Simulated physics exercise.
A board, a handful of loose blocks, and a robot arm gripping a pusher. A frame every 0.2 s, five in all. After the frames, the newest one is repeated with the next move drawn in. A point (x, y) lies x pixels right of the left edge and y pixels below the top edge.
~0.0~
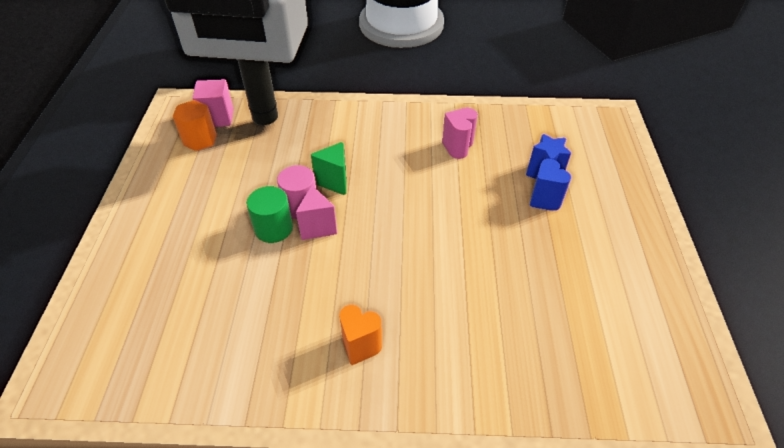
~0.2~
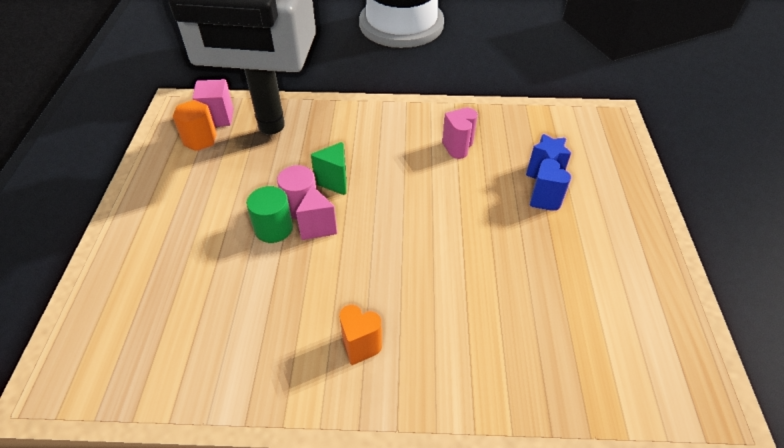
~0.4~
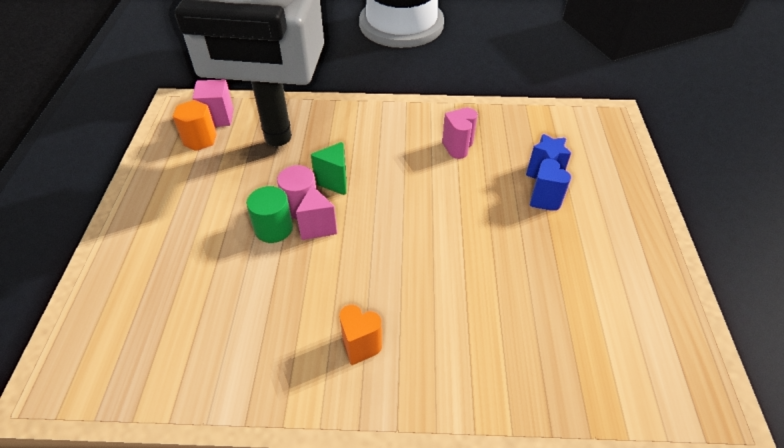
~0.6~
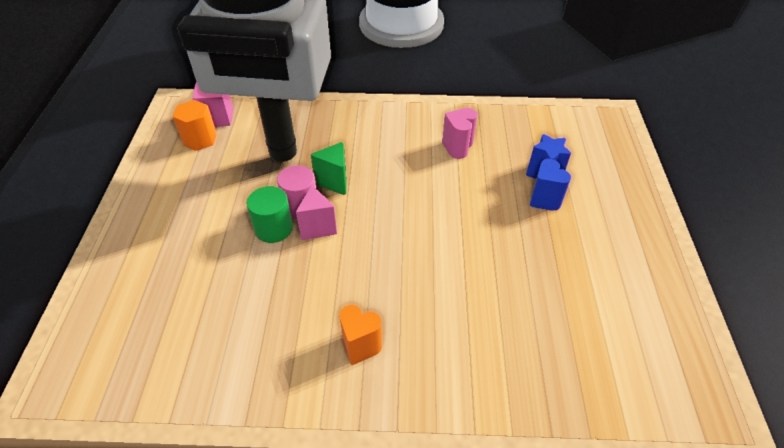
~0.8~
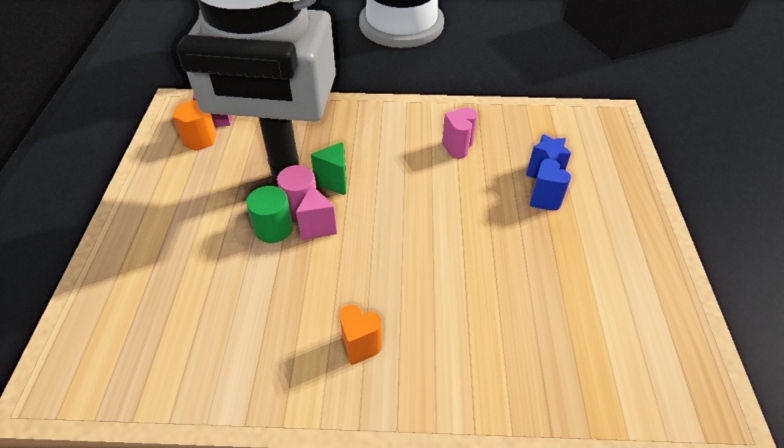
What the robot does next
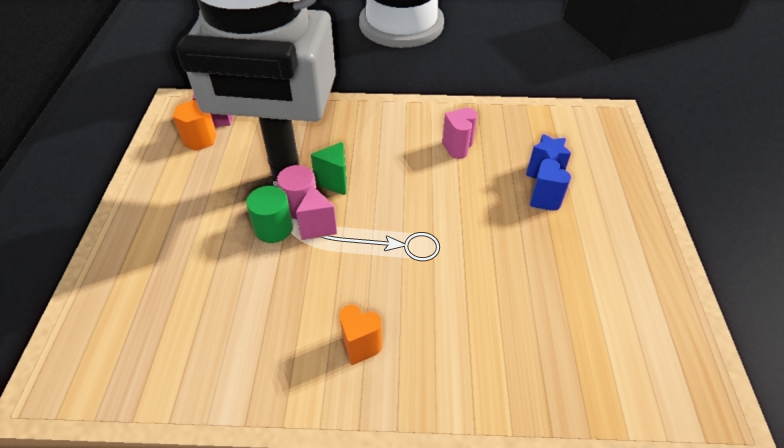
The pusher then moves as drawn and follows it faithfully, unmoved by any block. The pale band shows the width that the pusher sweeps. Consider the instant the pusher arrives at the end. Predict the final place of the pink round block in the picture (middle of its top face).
Around (409, 247).
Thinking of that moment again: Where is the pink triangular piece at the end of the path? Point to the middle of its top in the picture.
Put as a pixel place, it's (397, 275).
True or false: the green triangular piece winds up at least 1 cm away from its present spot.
The statement is false.
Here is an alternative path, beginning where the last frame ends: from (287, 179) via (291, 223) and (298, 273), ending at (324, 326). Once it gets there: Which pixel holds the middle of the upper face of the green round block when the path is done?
Near (249, 235).
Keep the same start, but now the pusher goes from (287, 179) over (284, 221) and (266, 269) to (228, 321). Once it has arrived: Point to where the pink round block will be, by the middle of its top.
The spot you're after is about (311, 205) in the image.
The line goes from (287, 179) through (301, 222) and (357, 241) to (422, 246).
The first path, step by step. One third of the way, pusher at (300, 216); green round block at (264, 211); pink round block at (323, 210); pink triangular piece at (346, 226), turned 30° clockwise.
Two thirds of the way, pusher at (357, 234); green round block at (264, 211); pink round block at (375, 237); pink triangular piece at (391, 261), turned 30° clockwise.
At the end, pusher at (423, 240); green round block at (264, 211); pink round block at (409, 247); pink triangular piece at (397, 275), turned 65° clockwise; green triangular piece unmoved.
